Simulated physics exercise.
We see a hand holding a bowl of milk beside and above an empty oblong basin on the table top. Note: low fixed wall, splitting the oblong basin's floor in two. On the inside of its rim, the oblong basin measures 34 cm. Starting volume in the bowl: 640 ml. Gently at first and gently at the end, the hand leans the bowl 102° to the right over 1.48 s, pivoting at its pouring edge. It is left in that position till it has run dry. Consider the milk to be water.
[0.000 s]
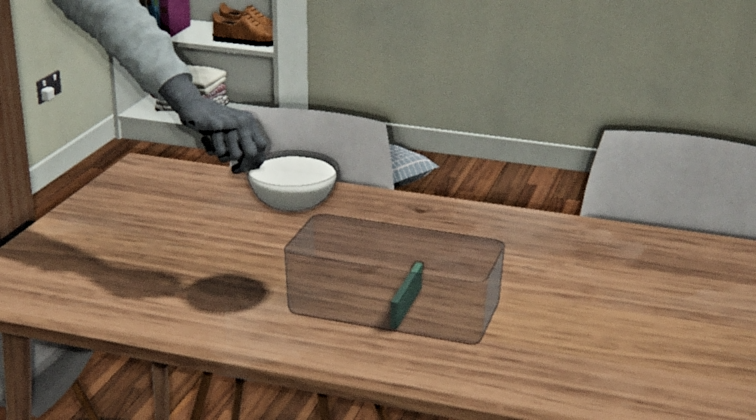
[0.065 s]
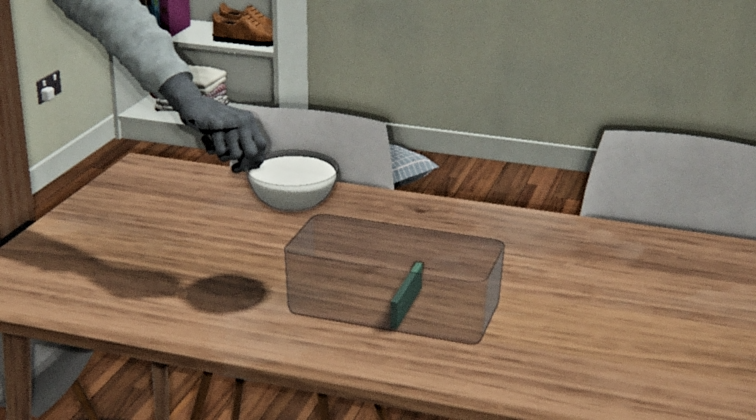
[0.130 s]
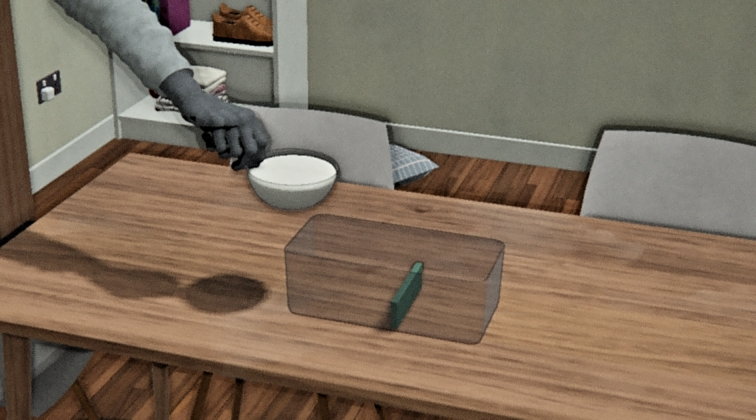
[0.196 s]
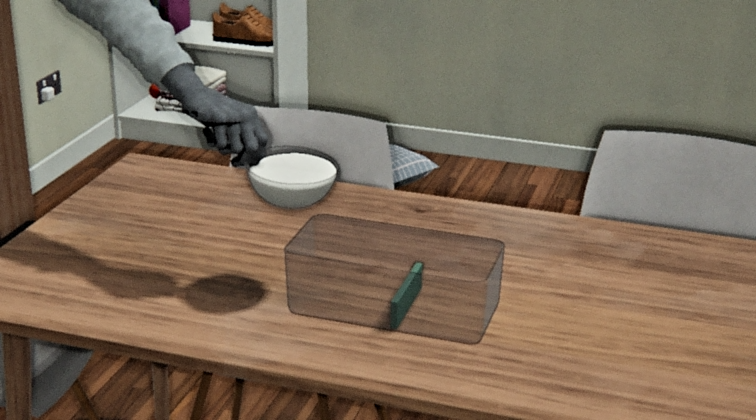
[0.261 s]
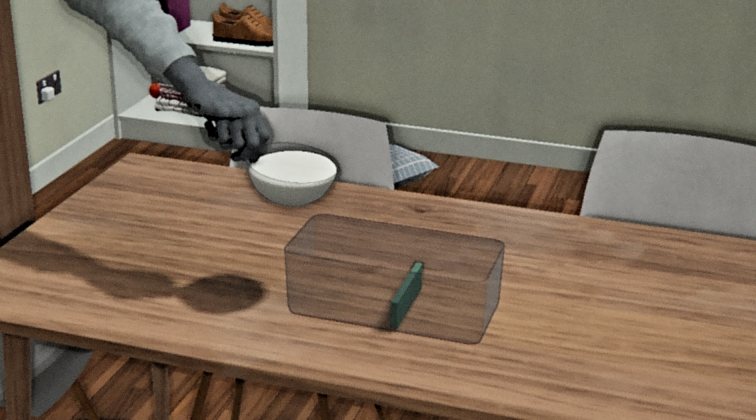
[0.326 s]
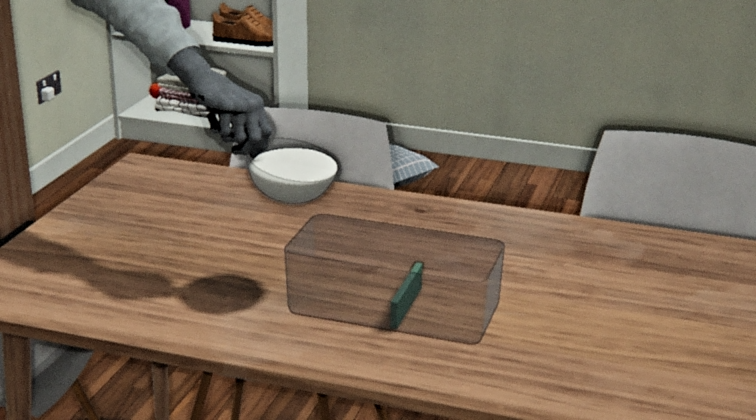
A grey hand slowly tilting a white bowl slightly to the right beside a clear oblong basin with a green divider on a wooden table.
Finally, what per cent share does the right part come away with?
Roughly 5 per cent.
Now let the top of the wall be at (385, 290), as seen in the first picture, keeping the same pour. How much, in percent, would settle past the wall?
Estimate: About 70 percent.
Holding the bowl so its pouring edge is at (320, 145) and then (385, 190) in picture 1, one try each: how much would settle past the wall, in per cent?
5 then 95 %.
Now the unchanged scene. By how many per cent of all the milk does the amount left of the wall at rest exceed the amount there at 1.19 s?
About 6 percent.
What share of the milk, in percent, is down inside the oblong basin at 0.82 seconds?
Near 28 in a hundred.
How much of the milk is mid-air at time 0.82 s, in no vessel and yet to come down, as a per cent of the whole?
Roughly 36 percent.
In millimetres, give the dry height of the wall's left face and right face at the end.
30 mm left, 50 mm right.
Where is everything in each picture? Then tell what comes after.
In the first frame, tilt 0°; pouring edge (336, 175); surface from (253, 166) to (335, 178); the oblong basin's rim runs from (299, 233) to (496, 263); the wall's top is at (407, 283).
In the second frame, tilt 0°; pouring edge (336, 175); surface from (253, 165) to (335, 177).
In the third frame, tilt 2°; pouring edge (336, 175); surface from (254, 165) to (335, 177).
In the fourth frame, tilt 4°; pouring edge (336, 175); surface from (254, 163) to (335, 175).
In the fifth frame, tilt 8°; pouring edge (336, 175); surface from (254, 161) to (336, 173).
In the sixth frame, tilt 12°; pouring edge (336, 175); surface from (254, 157) to (336, 171).
After 0.82 s the tilt is 60° and 36 per cent is still to pour, 27 is left of the wall and 0 right of it.
After 1.19 s the tilt is 92° and 1 per cent is still to pour, 88 is left of the wall and 4 right of it.
After 1.57 s the tilt is 102° and 0 per cent is still to pour, 94 is left of the wall and 5 right of it.
After 1.98 s the tilt is 102° and 0 per cent is still to pour, 94 is left of the wall and 5 right of it.
In the end 94 per cent lies left of the wall, 5 right of it and 1 outside.
